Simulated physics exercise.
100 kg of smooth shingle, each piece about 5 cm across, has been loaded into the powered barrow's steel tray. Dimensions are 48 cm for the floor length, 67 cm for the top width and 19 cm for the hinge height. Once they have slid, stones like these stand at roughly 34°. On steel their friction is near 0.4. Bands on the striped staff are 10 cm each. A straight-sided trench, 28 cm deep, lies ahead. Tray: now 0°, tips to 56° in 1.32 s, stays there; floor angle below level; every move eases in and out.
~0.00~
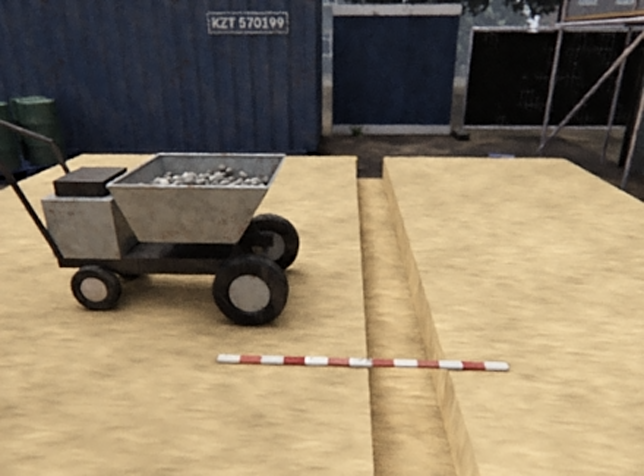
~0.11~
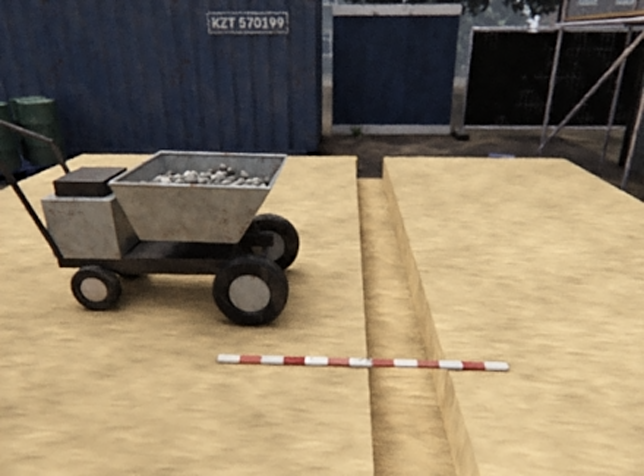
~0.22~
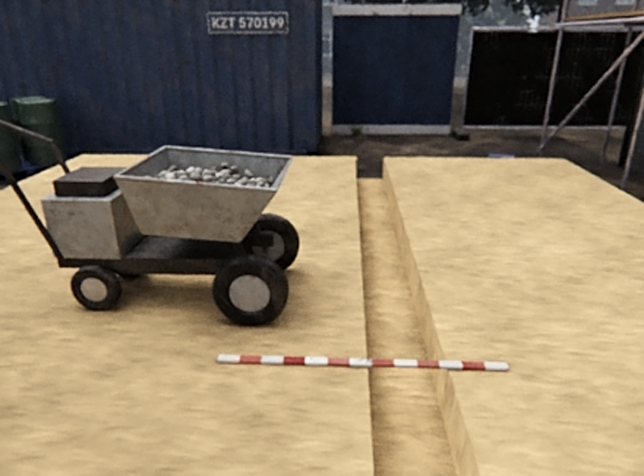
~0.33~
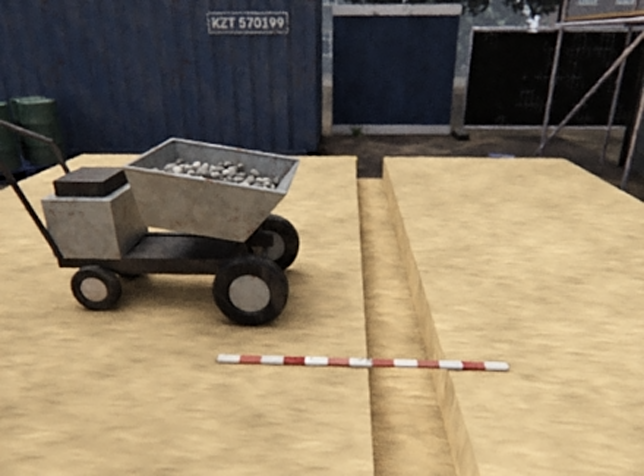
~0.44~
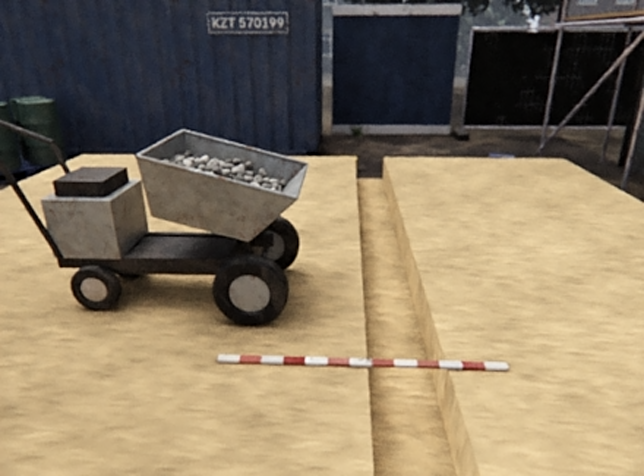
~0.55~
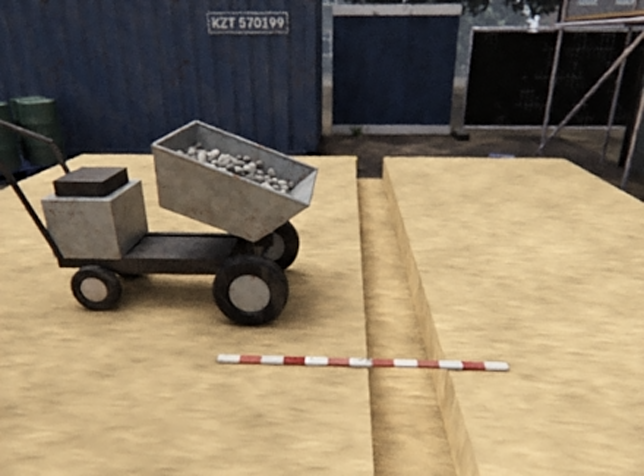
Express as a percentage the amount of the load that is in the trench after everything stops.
The amount is close to 41 per cent of the load.
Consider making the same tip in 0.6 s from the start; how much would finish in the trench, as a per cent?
Then some 45 per cent would.
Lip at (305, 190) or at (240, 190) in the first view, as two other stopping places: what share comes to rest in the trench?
First place roughly 35%, second roughly 30%.
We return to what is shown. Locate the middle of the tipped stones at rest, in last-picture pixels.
Roughly at (394, 338).
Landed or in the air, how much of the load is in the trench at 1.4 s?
About 10 per cent by then.
After 1.0 s the floor is at 47°; 100 % in the tray; the foremost stones are at (330, 222).
After 1.4 s the floor is at 56°; 90 % in the tray, 1 % short of the trench, 9 % in the trench; the foremost stones are at (409, 316).
After 1.8 s the floor is at 56°; 71 % in the tray, 3 % short of the trench, 26 % in the trench; the foremost stones are at (423, 346).
After 3.7 s the floor is at 56°; 59 % in the tray, 41 % in the trench; the foremost stones are at (422, 342).
